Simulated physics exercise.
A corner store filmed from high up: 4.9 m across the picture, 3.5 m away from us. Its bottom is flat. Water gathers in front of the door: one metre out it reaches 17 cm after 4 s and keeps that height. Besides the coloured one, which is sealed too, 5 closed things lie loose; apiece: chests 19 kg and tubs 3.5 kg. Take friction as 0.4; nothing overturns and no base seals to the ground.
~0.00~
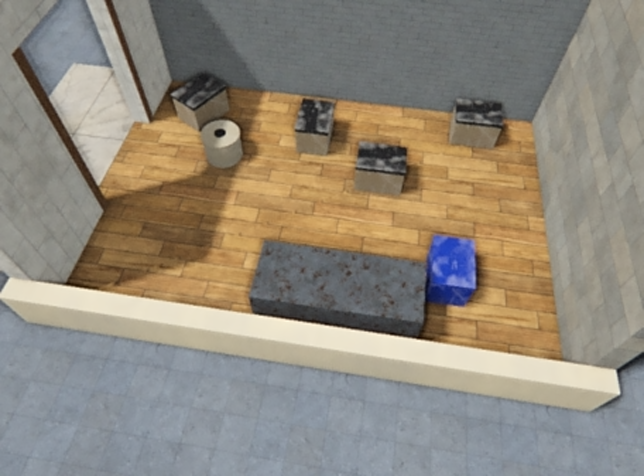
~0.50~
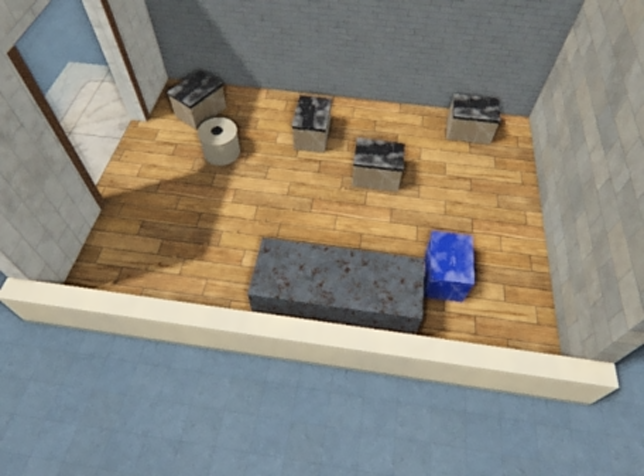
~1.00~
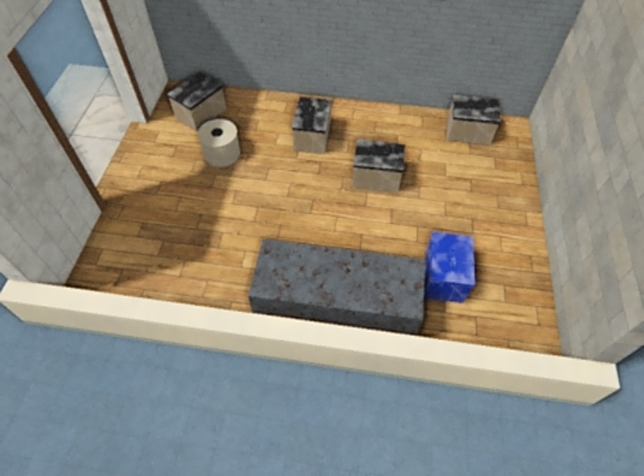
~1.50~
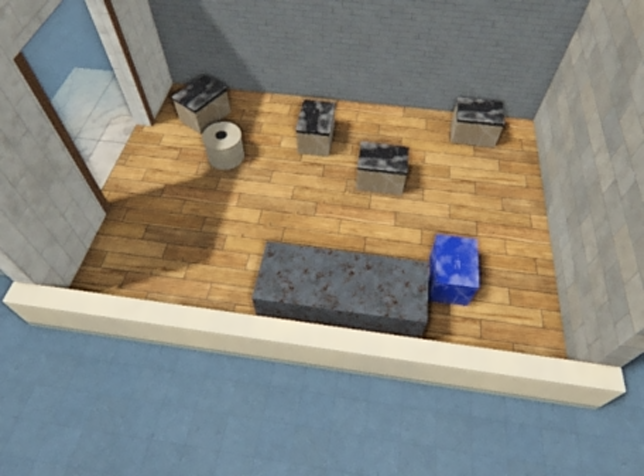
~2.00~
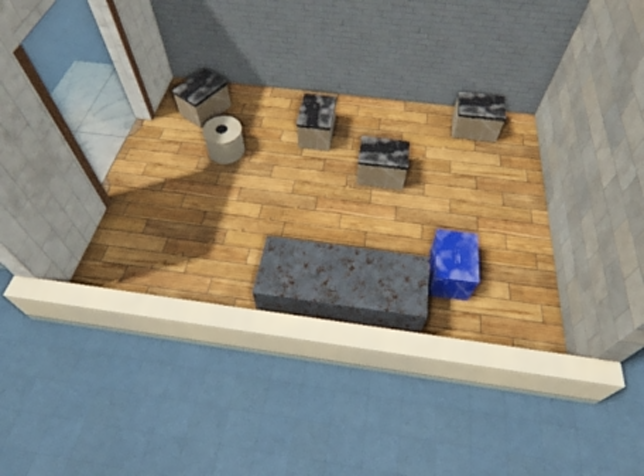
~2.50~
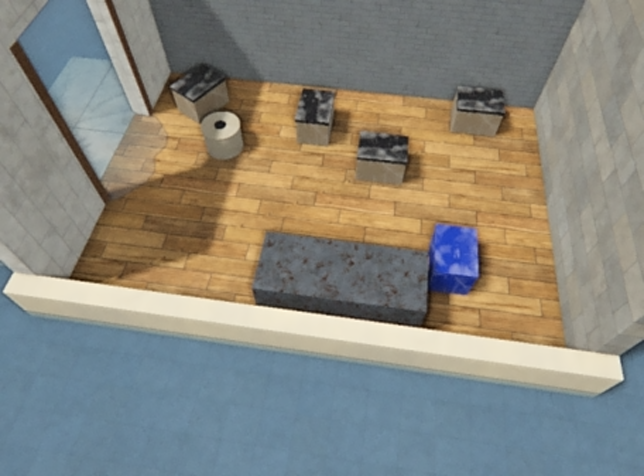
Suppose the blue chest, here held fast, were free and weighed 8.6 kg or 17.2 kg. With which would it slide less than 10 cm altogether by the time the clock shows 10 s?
For it, neither weight holds it.
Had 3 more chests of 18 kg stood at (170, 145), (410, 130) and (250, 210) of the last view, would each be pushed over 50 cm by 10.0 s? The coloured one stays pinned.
In turn: More, short of it, over.
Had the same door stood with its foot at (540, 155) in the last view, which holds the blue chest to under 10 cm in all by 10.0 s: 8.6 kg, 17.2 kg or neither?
Then only the higher weight holds it.
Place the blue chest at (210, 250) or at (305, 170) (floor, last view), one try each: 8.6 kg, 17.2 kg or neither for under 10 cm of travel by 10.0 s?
In turn: It takes the larger; neither is enough.
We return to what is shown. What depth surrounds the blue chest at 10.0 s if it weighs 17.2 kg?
Roughly 6 cm.
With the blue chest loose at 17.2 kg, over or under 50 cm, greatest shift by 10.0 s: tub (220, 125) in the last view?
It is over.
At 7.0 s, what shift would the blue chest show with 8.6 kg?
Roughly 60 cm.
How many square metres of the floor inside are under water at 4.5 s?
Roughly 5.5 m2.
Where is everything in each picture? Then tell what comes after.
The first picture shows the blue chest at (454, 261), on the bottom; water covers 0.0 m2; 0 of 6 have shifted.
The second picture shows the blue chest at (452, 256), on the bottom; 0.0 m2 under water; 0 of 6 have shifted.
The third picture shows the blue chest at (453, 257) rests on the ground; 0.0 m2 under water; 0 of 6 have shifted.
The fourth picture shows the blue chest at (457, 260), on the bottom; water covers 0.0 m2; 0 of 6 have shifted.
The fifth picture shows the blue chest at (457, 255) rests on the ground; water covers 0.0 m2; 0 of 6 have shifted.
The sixth picture shows the blue chest at (456, 250), on the bottom; water covers 0.4 m2; 0 of 6 have shifted.
After 3.5 s the blue chest would be 0 cm from its start with 8.6 kg and 0 cm from its start with 17.2 kg; 0 cm of water round it then.
After 4.5 s the blue chest would be 0 cm from its start with 8.6 kg and 0 cm from its start with 17.2 kg; 0 cm of water round it then.
After 7.0 s the blue chest would be 67 cm from its start with 8.6 kg and 22 cm from its start with 17.2 kg; 3 cm of water round it then.
After 10.0 s the blue chest would be 68 cm from its start with 8.6 kg and 26 cm from its start with 17.2 kg; 6 cm of water round it then.
